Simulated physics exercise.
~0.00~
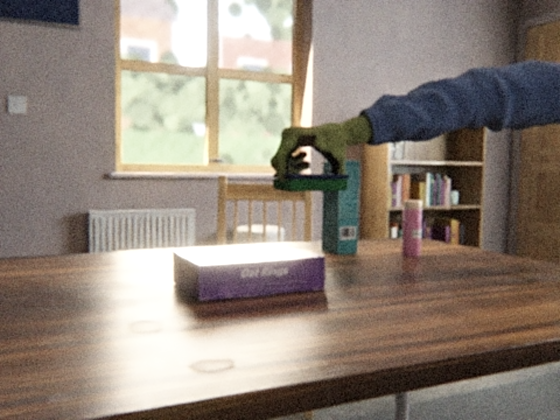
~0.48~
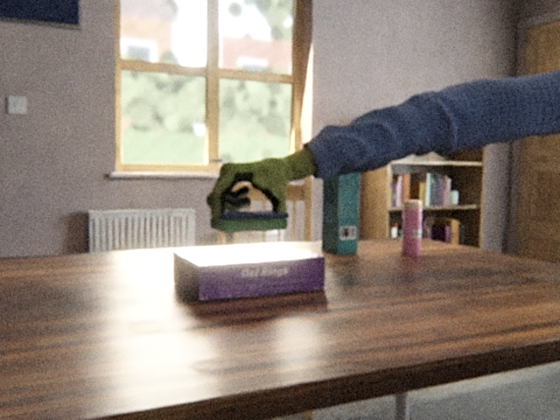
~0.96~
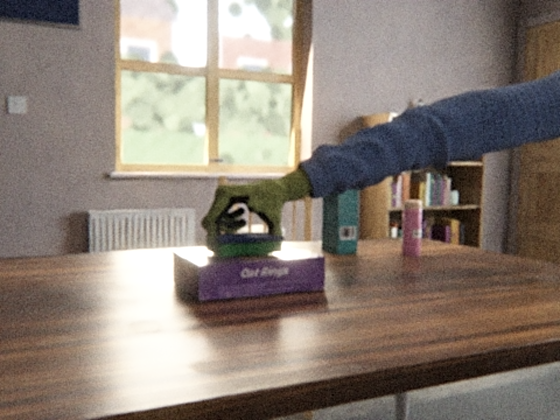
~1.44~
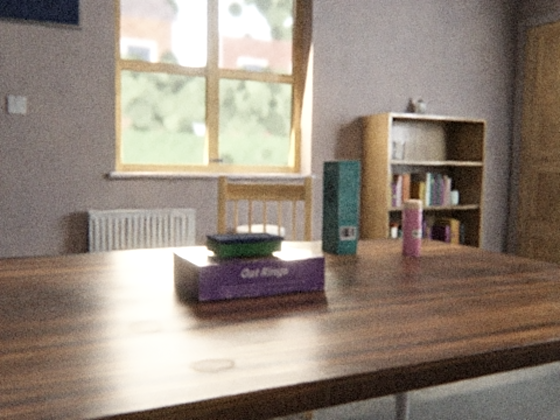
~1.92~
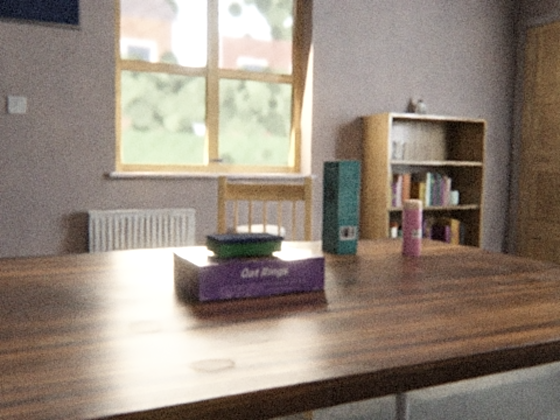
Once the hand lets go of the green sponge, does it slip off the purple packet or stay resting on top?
The green sponge stays resting on top of the purple packet, and the little pile holds.
